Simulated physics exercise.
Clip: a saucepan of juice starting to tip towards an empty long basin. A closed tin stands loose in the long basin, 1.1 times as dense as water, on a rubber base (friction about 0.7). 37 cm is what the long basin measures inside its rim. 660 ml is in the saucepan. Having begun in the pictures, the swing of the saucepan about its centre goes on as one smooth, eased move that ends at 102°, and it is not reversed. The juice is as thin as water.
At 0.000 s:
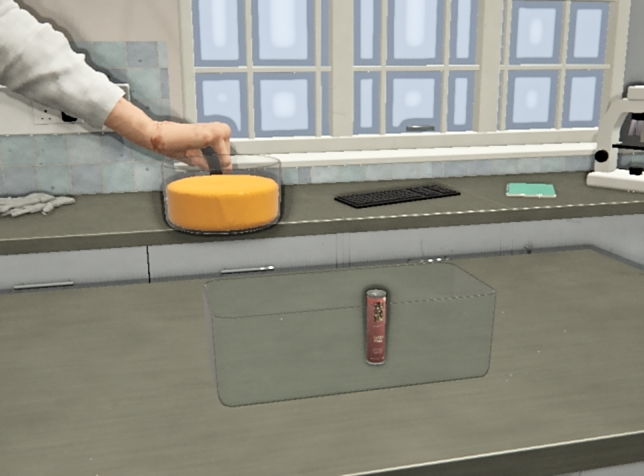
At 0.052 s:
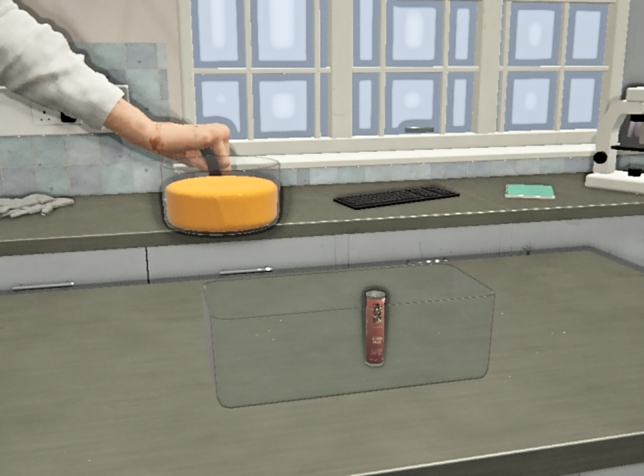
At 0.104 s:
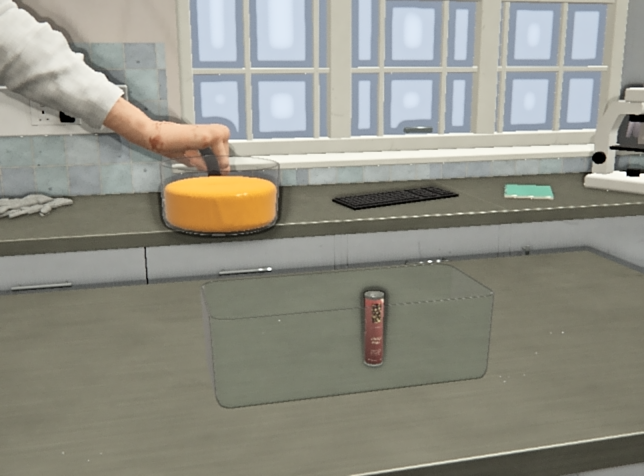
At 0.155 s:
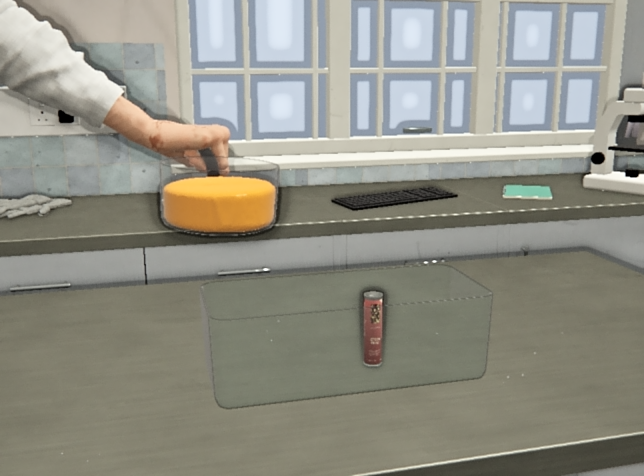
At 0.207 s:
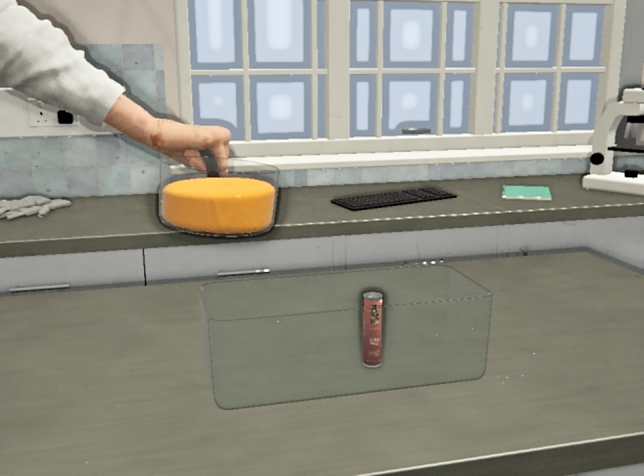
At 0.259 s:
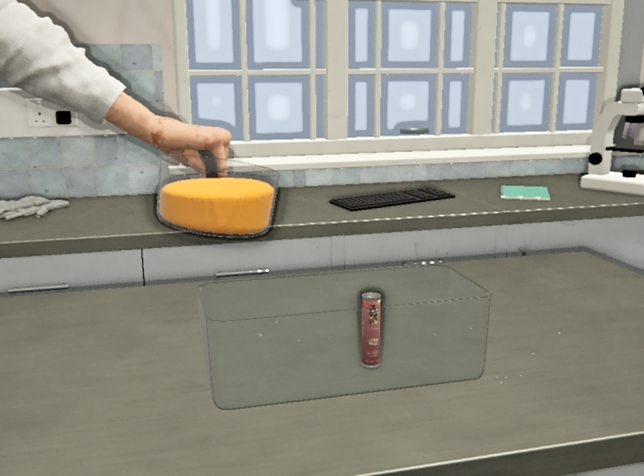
A glass pan of orange juice tilting slightly to the right under a hand, behind a clear basin holding an upright red tin.
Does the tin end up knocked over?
Still erect.
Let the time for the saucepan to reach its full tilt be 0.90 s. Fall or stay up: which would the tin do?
Then it stays up.
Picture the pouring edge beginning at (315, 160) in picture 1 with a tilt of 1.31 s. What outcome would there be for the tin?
Then the tin comes down.
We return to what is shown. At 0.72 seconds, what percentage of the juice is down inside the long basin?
Some 5 per cent.
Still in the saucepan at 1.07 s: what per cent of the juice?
Some 16 per cent.
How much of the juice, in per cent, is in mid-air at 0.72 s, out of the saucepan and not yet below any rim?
Roughly 22 %.
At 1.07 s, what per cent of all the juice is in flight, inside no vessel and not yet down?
Close to 12 %.
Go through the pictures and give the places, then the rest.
The first frame shows tilt 0°; pouring edge (279, 161); surface from (166, 186) to (276, 181); the long basin's rim runs from (208, 300) to (474, 278); the tin's top is at (376, 296).
The second frame shows tilt 0°; pouring edge (278, 163); surface from (165, 187) to (275, 183).
The third frame shows tilt 2°; pouring edge (277, 164); surface from (164, 188) to (274, 183).
The fourth frame shows tilt 4°; pouring edge (277, 167); surface from (163, 188) to (273, 184).
The fifth frame shows tilt 6°; pouring edge (278, 170); surface from (163, 189) to (273, 185).
The sixth frame shows tilt 10°; pouring edge (277, 174); surface from (161, 189) to (272, 186).
Then, 0.72 s in, the tilt is 59° and 73 per cent is still to pour; the tin stands where it began.
Then, 1.07 s in, the tilt is 94° and 16 per cent is still to pour; the tin stands where it began.
Then, 1.42 s in, the tilt is 102° and 1 per cent is still to pour; the tin stands where it began.
Then, 1.81 s in, the tilt is 102° and 0 per cent is still to pour; the tin stands where it began.
Finally, the tin stands where it began.
